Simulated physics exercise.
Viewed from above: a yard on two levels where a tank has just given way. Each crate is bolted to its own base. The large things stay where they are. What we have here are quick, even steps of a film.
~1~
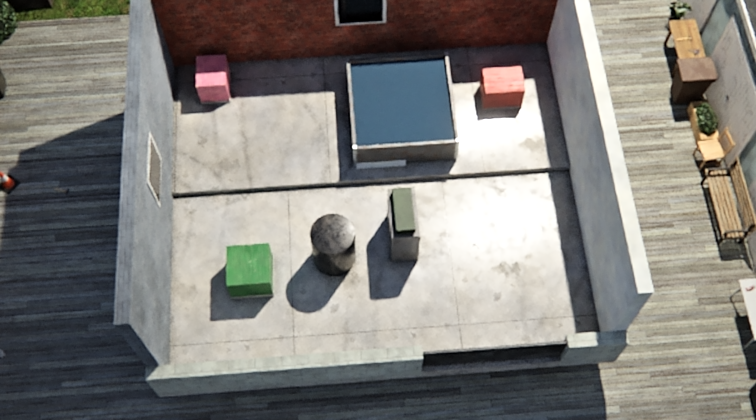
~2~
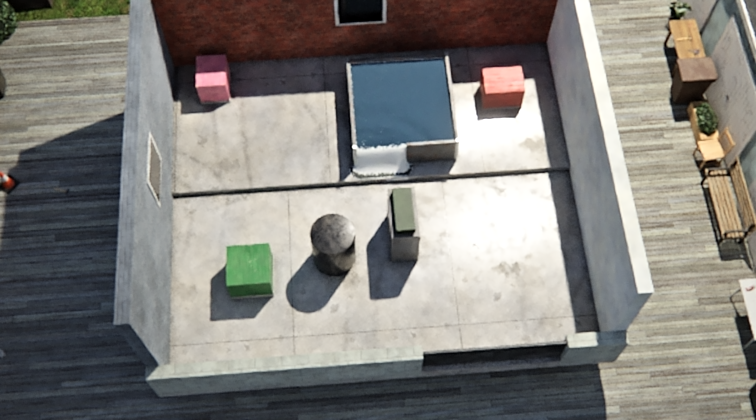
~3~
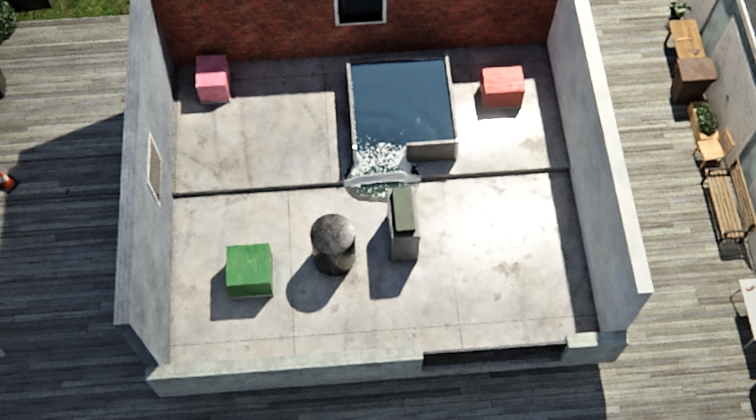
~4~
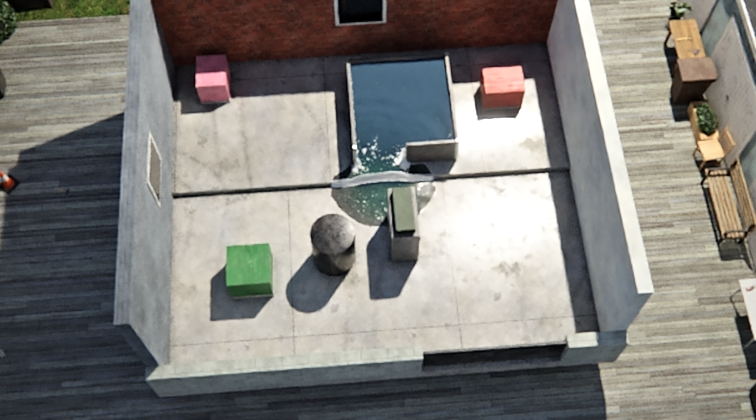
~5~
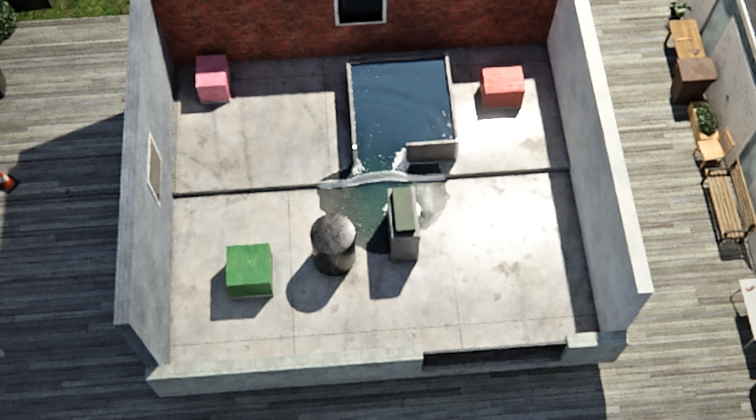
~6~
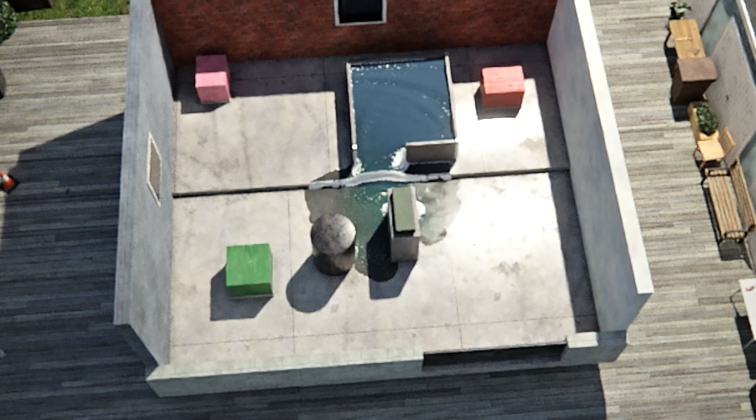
A walled concrete yard on two levels, backed by red brick and flanked by wooden decking, is seen from high above by a still camera. A blue water tank stands upper centre between pink and coral blocks, with a green block, a dark round-topped post and a grey-green box below. Water bursts from the tank's front, pours over the step and spreads around the box and post.
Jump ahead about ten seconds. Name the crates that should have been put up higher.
As I see it, the pink crate comes through untouched, the green crate comes through with water on it, the red crate comes through untouched.
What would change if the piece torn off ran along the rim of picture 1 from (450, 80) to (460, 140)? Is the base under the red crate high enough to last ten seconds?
I'd say red crate is hit by the flood.
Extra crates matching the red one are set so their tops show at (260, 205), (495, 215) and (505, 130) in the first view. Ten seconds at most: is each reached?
Crate one is touched by the flood; crate two is touched by the flood; crate three avoids the flood.
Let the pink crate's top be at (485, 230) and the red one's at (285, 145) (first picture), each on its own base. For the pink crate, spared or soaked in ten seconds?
Note: Pink crate is caught.
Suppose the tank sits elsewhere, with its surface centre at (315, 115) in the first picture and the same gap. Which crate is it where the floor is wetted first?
It is the green-painted one.
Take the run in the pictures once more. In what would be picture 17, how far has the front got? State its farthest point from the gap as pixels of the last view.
Roughly (262, 370).
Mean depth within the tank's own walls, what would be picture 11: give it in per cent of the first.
That would be roughly 72 per cent.
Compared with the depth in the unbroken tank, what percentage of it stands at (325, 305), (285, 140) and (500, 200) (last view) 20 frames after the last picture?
Some 4, 0 and 4 in a hundred.
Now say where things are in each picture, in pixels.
The water tank at (402, 102) is whole and still, in the first picture.
Water pours out at (381, 156) and has run to (356, 172), in the second picture.
The front is at a hidden place, out from the gap at (381, 157), in the third picture.
The front is at (372, 221), out from the gap at (381, 157), in the fourth picture.
Water pours out at (381, 157) and has run to (377, 250), in the fifth picture.
The front is at (380, 276), out from the gap at (381, 157), in the sixth picture.
A moment on, water covers 15 % of the floor; the pink crate not reached, the green crate water round its plinth, the red crate not reached.
Next, water covers 35 % of the floor; the pink crate not reached, the green crate water round its plinth, the red crate not reached.
Then, water covers 50 % of the floor; the pink crate not reached, the green crate water round its plinth, the red crate not reached.
Later, water covers 55 % of the floor; the pink crate not reached, the green crate water round its plinth, the red crate not reached.
In the end, water covers 60 % of the floor; the pink crate stayed above the water, the green crate was topped, the red crate stayed above the water.
